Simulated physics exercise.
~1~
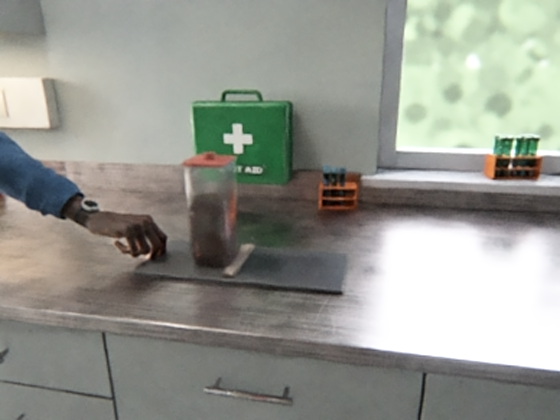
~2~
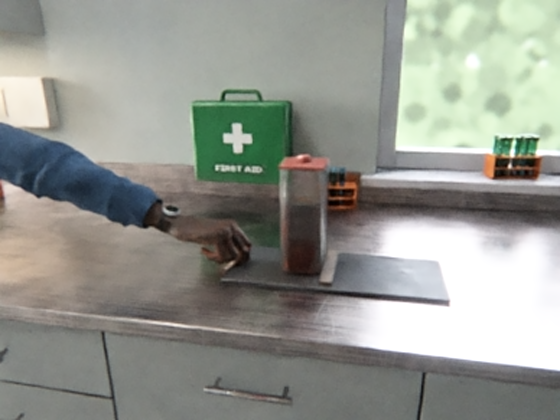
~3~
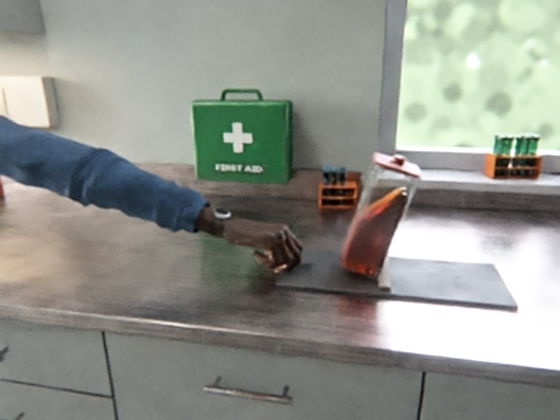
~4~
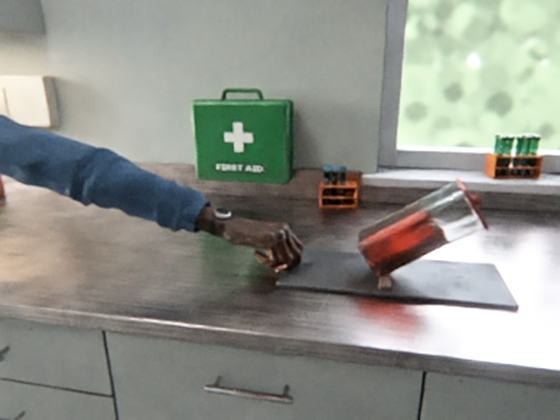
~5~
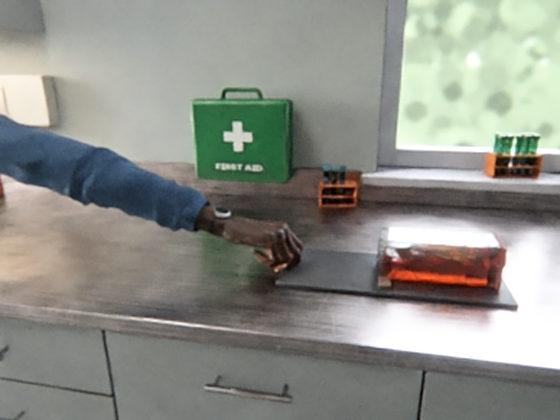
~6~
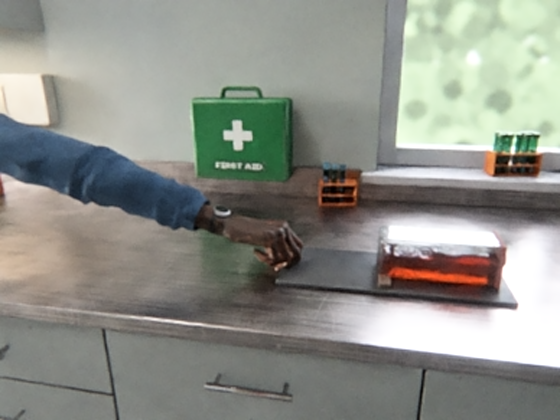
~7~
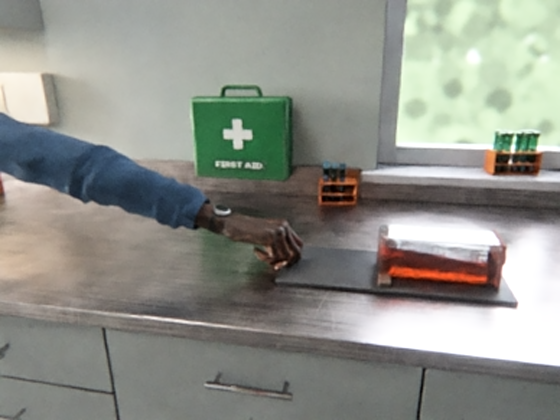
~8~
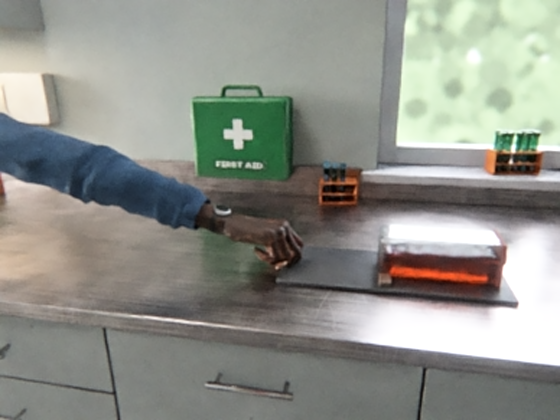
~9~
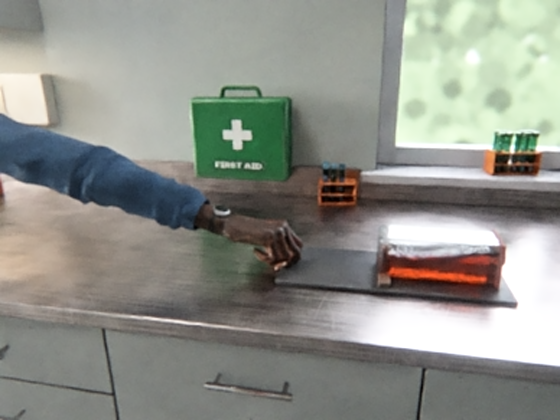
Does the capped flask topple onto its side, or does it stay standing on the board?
It topples. After the hand slides the board to the right, the flask tips over to the right and ends lying on its side on the board.
